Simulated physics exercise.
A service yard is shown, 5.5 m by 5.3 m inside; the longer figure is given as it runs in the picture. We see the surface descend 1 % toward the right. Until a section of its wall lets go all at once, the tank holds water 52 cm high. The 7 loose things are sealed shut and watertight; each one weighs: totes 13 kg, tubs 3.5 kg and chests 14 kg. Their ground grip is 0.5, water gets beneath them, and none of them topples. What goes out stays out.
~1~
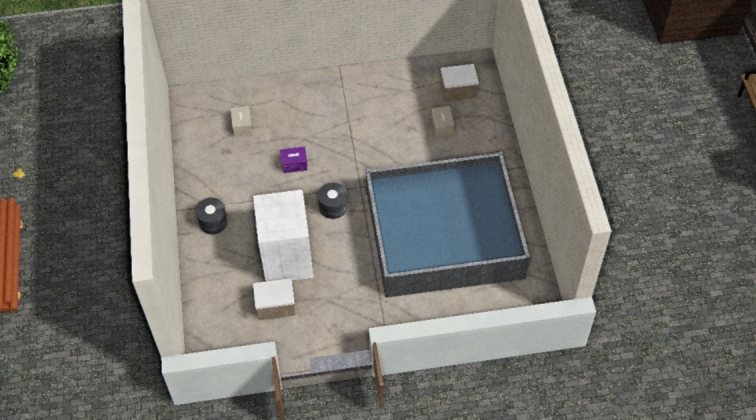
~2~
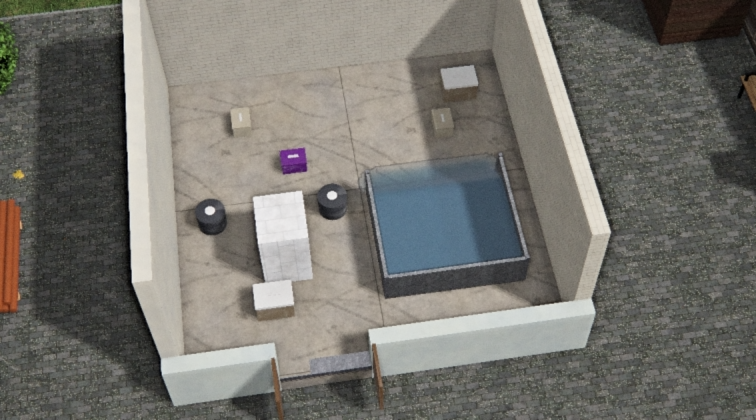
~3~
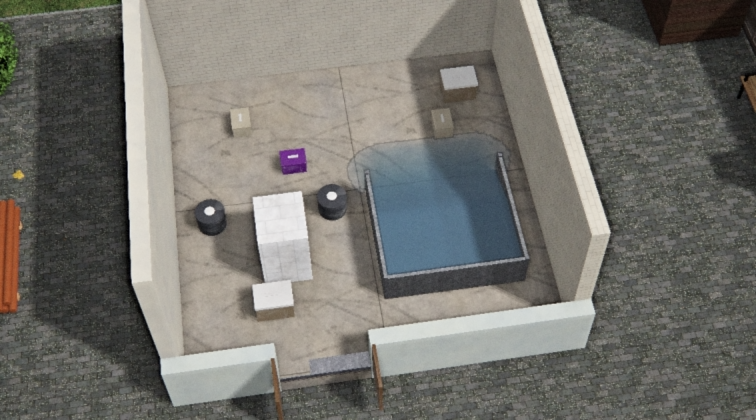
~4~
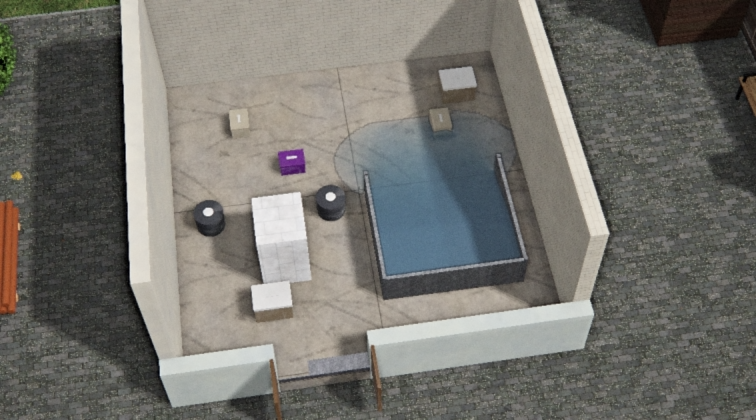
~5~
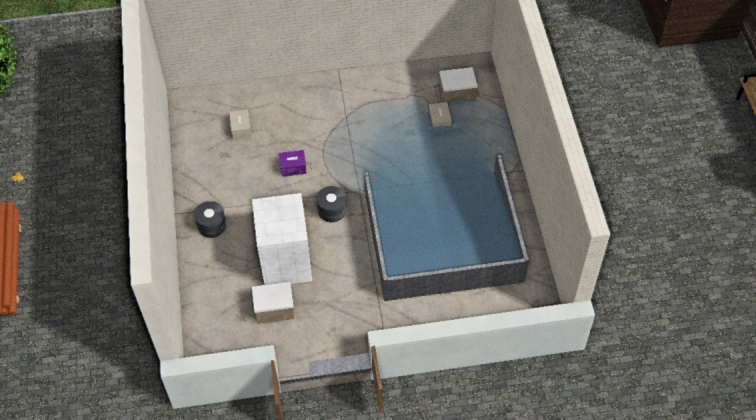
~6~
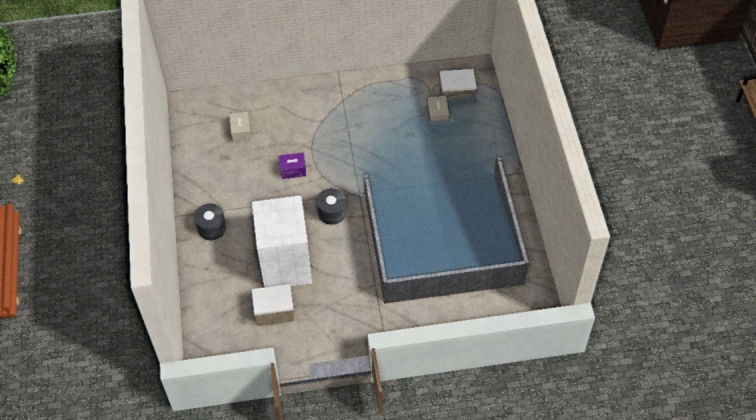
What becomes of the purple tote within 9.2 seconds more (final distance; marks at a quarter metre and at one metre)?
It ends a bit off its spot.
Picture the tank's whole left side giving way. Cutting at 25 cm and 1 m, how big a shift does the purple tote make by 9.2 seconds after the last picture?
I'd expect the purple tote to have ended up far off.
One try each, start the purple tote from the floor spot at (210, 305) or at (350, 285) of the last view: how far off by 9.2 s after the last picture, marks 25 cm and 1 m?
From the first place it goes well off; from the second it is barely disturbed.
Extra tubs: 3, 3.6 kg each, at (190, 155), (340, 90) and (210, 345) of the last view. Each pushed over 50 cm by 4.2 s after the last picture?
Spot by spot, in turn: Exceeds it, exceeds it, falls short.
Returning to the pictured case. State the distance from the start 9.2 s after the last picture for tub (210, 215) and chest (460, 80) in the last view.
First 250 cm, then 80 cm.
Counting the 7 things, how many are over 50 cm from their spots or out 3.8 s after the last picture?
The number comes to 2.
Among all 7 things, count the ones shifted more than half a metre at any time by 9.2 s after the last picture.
7 of them.
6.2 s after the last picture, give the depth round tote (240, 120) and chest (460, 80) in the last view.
Roughly 6 and 7 cm.
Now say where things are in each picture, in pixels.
In the first frame, the purple tote at (293, 155) rests on the ground; water covers 3.7 m2; 0 of 7 have shifted.
In the second frame, the purple tote at (293, 157) rests on the ground; water covers 4.7 m2; 0 of 7 have shifted.
In the third frame, the purple tote at (293, 157) rests on the ground; 5.8 m2 under water; 0 of 7 have shifted.
In the fourth frame, the purple tote at (291, 158), on the bottom; water covers 7.0 m2; 0 of 7 have shifted.
In the fifth frame, the purple tote at (292, 159), on the bottom; water covers 8.4 m2; 1 of 7 have shifted.
In the sixth frame, the purple tote at (292, 161), on the bottom; 9.7 m2 under water; 1 of 7 have shifted.
Then, 1.2 s after the last picture the purple tote is near (292, 161), 0.0 m from its start, aground; 0 of 7 are out; 2 afloat.
Then, 3.8 s after the last picture the purple tote is near (286, 177), 0.3 m from its start, aground; 0 of 7 are out; 2 afloat.
Then, 6.2 s after the last picture the purple tote is near (280, 189), 0.6 m from its start, aground; 0 of 7 are out; 2 afloat.
Then, 9.2 s after the last picture the purple tote is near (280, 189), 0.6 m from its start, aground; 0 of 7 are out; 4 afloat.
